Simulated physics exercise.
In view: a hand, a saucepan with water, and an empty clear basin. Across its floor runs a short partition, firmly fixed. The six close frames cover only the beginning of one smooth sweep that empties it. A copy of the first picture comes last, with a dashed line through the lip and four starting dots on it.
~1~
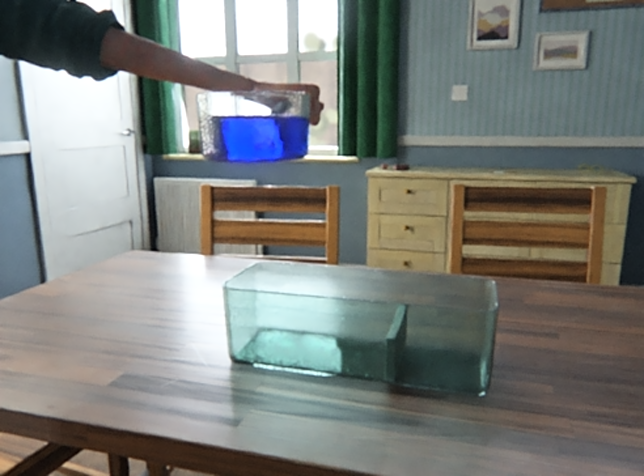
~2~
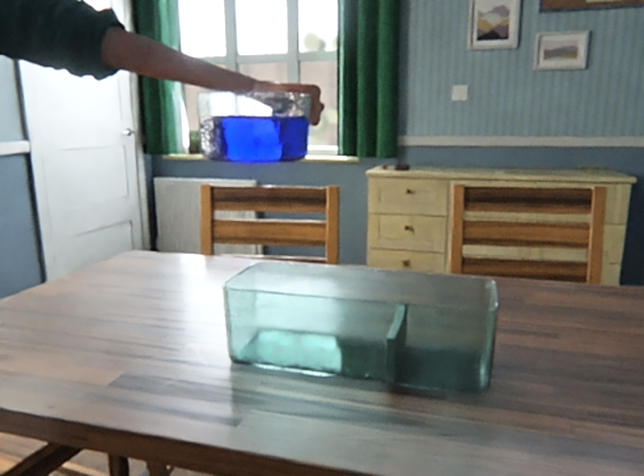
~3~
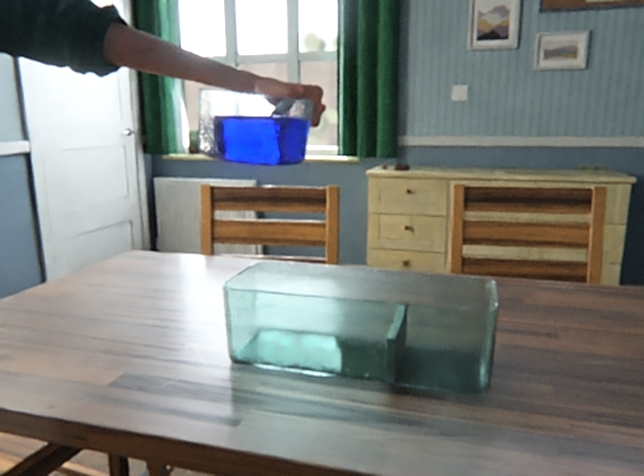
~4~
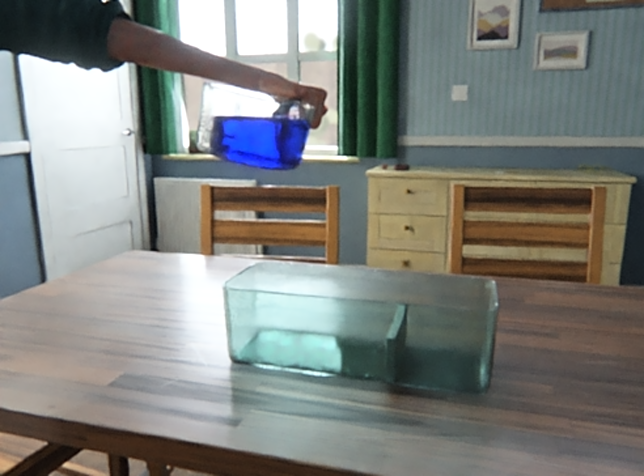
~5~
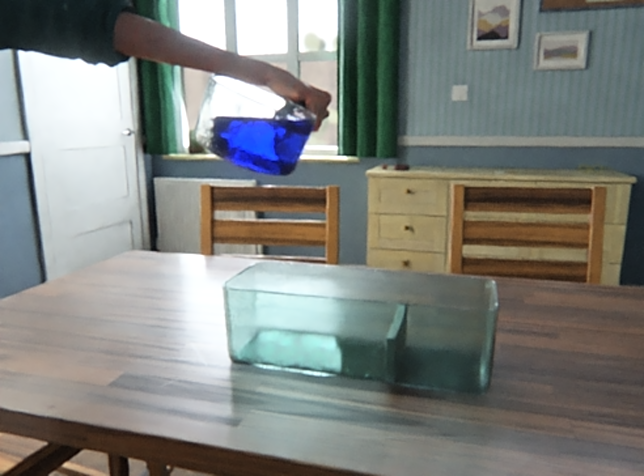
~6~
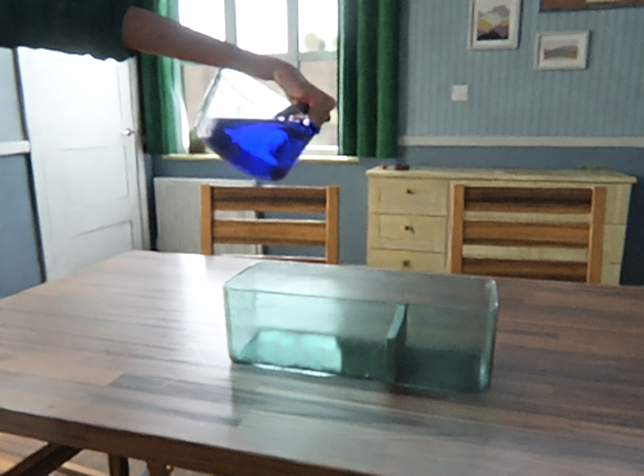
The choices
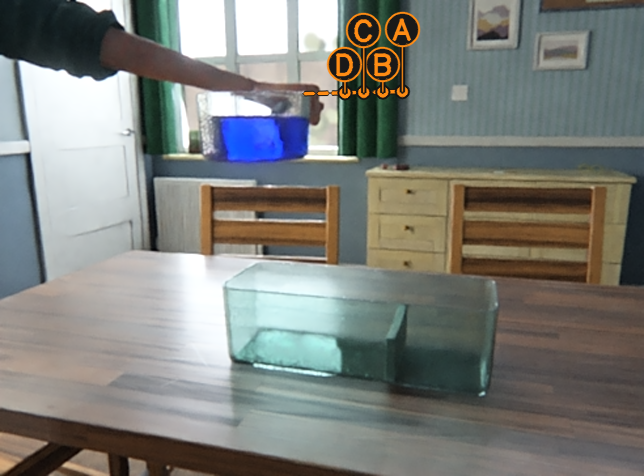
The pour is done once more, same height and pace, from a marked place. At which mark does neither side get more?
D.
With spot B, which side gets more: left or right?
The right one.
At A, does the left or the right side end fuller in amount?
The right one.
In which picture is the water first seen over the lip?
Picture 6.
On the marked copy, A at (402, 91); B at (382, 92); C at (363, 92); D at (344, 92).
With A, about 10 % ends left of the wall and 86 % right of it; 4 % is lost outside.
With B, about 7 % ends left of the wall and 90 % right of it.
With C, about 22 % ends left of the wall and 76 % right of it.
With D, about 49 % ends left of the wall and 50 % right of it.
